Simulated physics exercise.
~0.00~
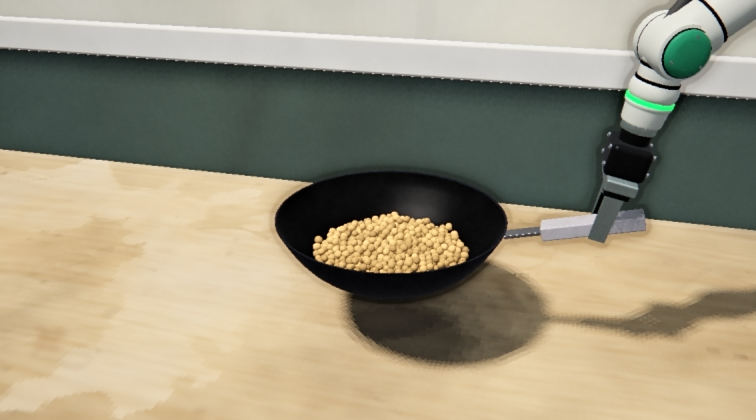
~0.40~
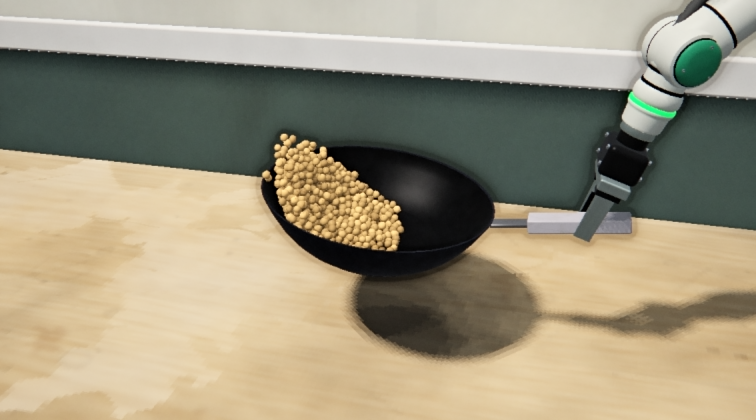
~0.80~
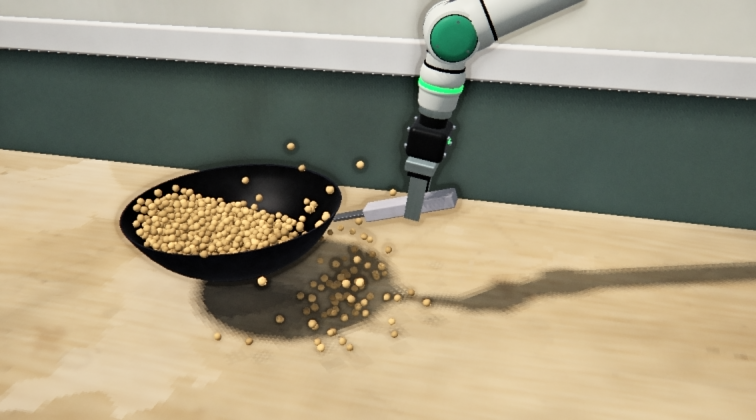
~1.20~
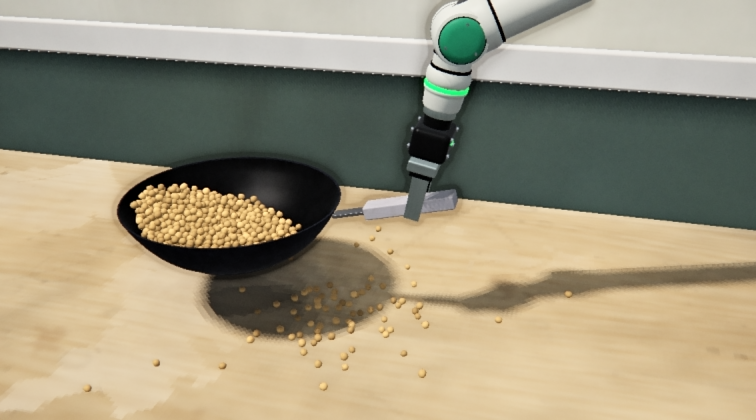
The video shows a robot arm holding a black wok of chickpeas by its handle above a wooden table. As it jerks the wok left, the chickpeas surge up one side and some spill over, ending scattered across the table while most stay heaped in the wok.
